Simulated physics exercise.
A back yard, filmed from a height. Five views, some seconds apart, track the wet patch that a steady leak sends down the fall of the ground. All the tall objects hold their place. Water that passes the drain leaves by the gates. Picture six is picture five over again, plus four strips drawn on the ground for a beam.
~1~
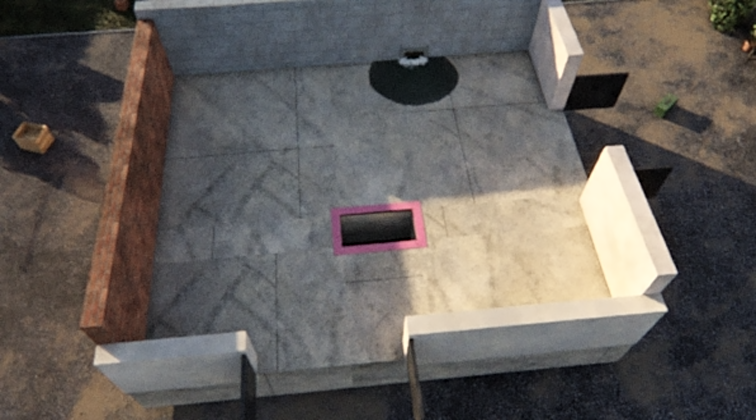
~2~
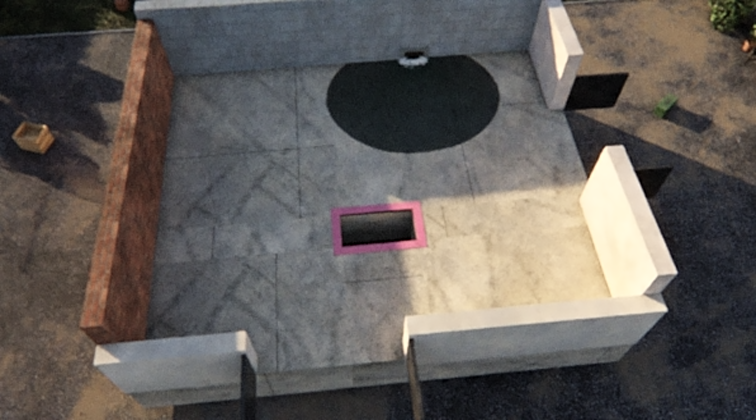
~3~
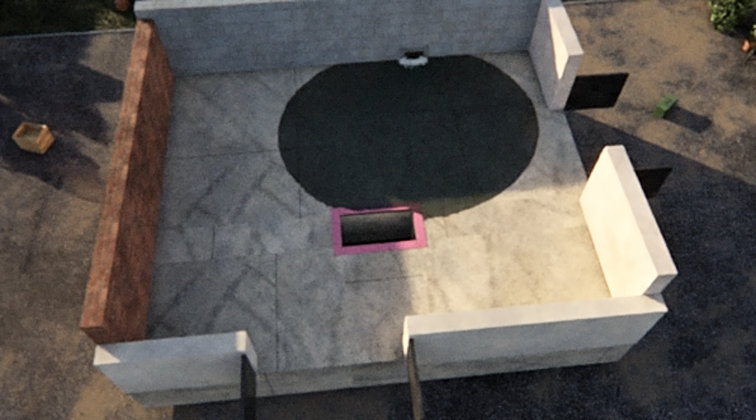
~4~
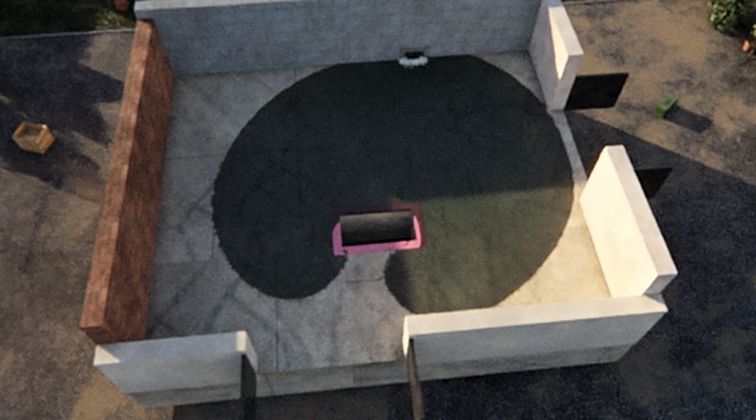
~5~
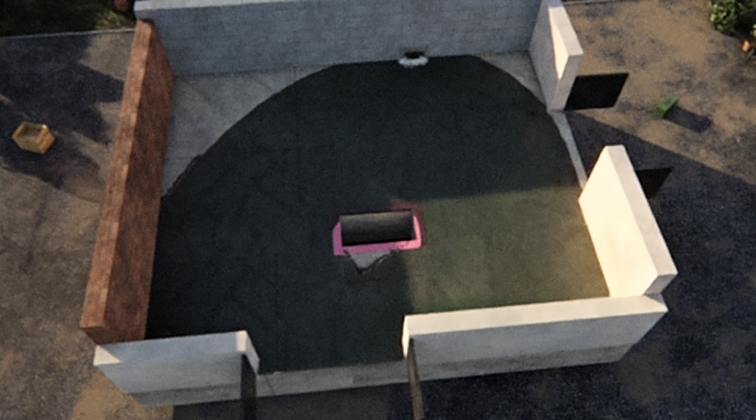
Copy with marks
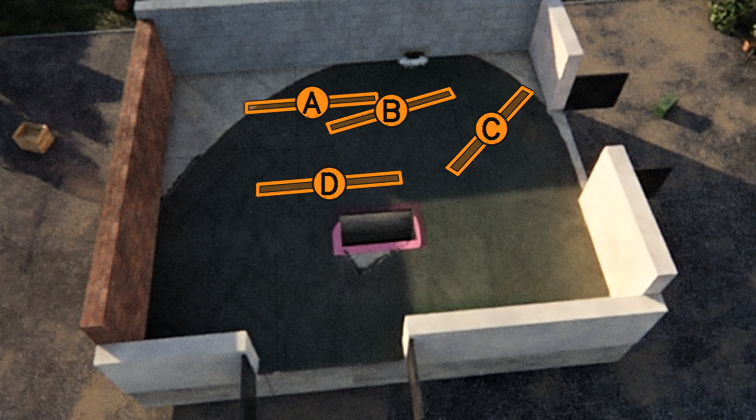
The clip opens on a walled yard seen from above, with a small dark pool below an outfall in the back wall. The pool spreads forward in a widening round shape, reaches the pink-edged drain and wraps around it, then covers most of the floor, leaving the back left corner dry.
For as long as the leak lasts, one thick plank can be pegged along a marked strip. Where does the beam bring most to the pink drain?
Choose C.
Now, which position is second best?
Position A.
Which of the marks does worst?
B it is.
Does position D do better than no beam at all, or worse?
It is worse.
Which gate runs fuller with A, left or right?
The left gate.
In orange, A from (246, 108) to (376, 97); B from (329, 128) to (451, 92); C from (452, 170) to (527, 90); D from (257, 189) to (400, 177).
If A is chosen, about 30 % of the stream goes into the pink drain, about 70 % out by the gates.
If B is chosen, about 3 % of the stream goes into the pink drain, about 97 % out by the gates.
If C is chosen, about 49 % of the stream goes into the pink drain, about 51 % out by the gates.
If D is chosen, about 11 % of the stream goes into the pink drain, about 88 % out by the gates.
